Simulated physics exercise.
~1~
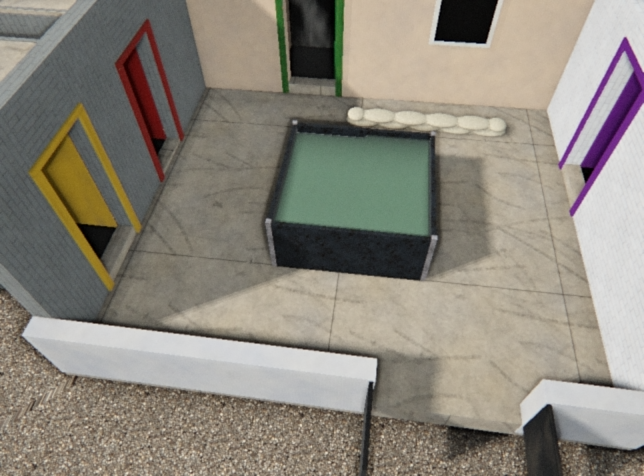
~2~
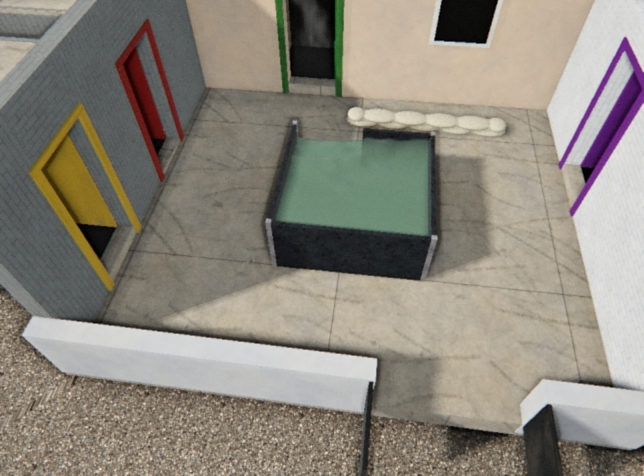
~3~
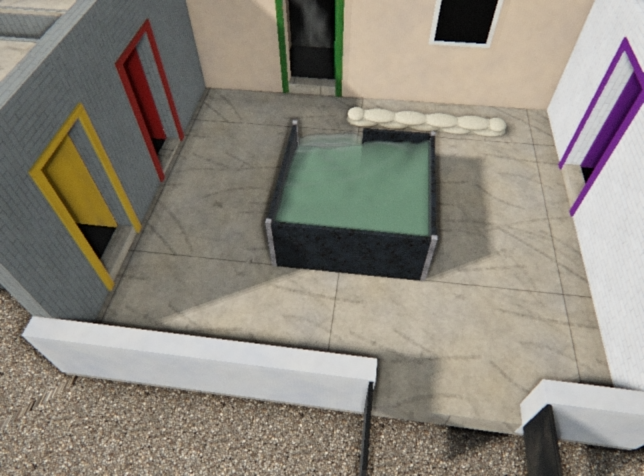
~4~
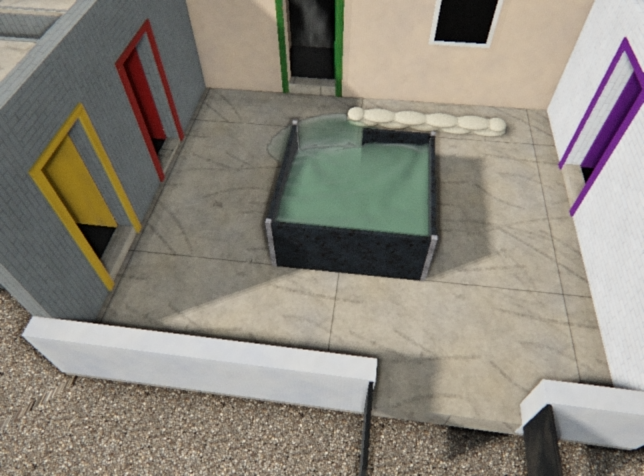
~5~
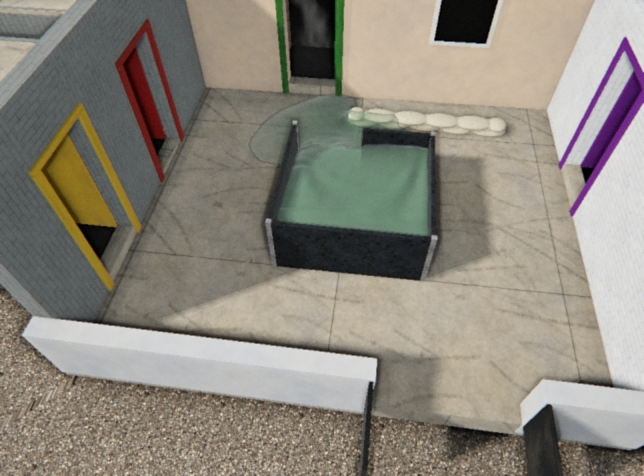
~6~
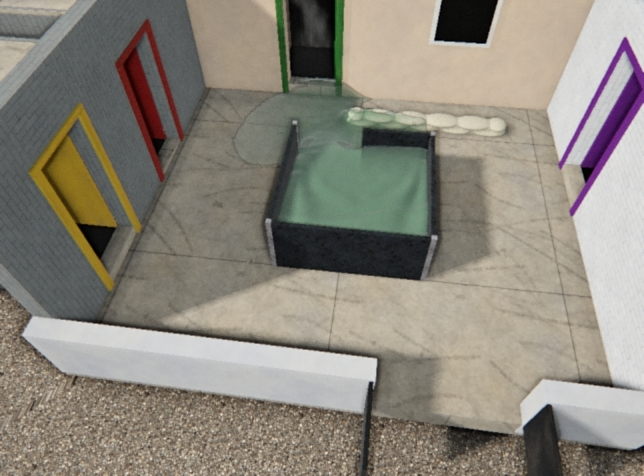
Walled yard seen from above, green water breaking through a dark tank's far side and spreading over paving behind it.
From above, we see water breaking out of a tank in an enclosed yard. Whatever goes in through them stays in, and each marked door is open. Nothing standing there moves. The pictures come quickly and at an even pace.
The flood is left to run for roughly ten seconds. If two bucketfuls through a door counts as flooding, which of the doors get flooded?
The red door gets flooded; the yellow door does not get flooded; the purple door does not get flooded; the green door gets flooded.
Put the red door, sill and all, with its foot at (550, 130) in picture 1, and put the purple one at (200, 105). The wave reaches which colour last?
Answer: The yellow-painted one.
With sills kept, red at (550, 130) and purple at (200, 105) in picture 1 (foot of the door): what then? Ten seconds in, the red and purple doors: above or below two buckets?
My reading: Red exceeds the limit, purple exceeds the limit.
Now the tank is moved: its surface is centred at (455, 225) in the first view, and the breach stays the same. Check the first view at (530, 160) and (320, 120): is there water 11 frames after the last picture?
Point 1: Soaked through; point 2: Soaked through.
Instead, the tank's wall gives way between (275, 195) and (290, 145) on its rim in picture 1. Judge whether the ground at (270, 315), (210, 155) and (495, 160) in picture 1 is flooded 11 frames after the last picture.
Unwetted, submerged, unwetted.
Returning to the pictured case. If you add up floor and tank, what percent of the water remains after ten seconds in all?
Roughly 80 per cent.
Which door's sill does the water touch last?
I'd go with the yellow door.
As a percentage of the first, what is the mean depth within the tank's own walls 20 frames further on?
Estimate: Close to 38 %.
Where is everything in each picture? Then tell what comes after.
In the first picture, the water tank at (357, 179) is whole and still.
In the second picture, water pours out on the water tank's far side and has run to a hidden place.
In the third picture, the front is at a hidden place, out from the gap on the water tank's far side.
In the fourth picture, water pours out on the water tank's far side and has run to (330, 116).
In the fifth picture, water pours out on the water tank's far side and has run to (325, 96).
In the sixth picture, the front is at (288, 93), out from the gap on the water tank's far side.
A moment on, water covers 25 % of the floor; the red door not reached, the yellow door not reached, the purple door not reached, the green door far over two buckets in.
Next, water covers 35 % of the floor; the red door wet at the sill, nothing in, the yellow door not reached, the purple door wet at the sill, nothing in, the green door far over two buckets in.
Then, water covers 65 % of the floor; the red door under two buckets in, the yellow door wet at the sill, nothing in, the purple door wet at the sill, nothing in, the green door far over two buckets in.
Later, water covers 90 % of the floor; the red door over two buckets in, the yellow door wet at the sill, nothing in, the purple door wet at the sill, nothing in, the green door far over two buckets in.
In the end, water covers 95 % of the floor; the red door over two buckets in, the yellow door wet at the sill, nothing in, the purple door wet at the sill, nothing in, the green door far over two buckets in.
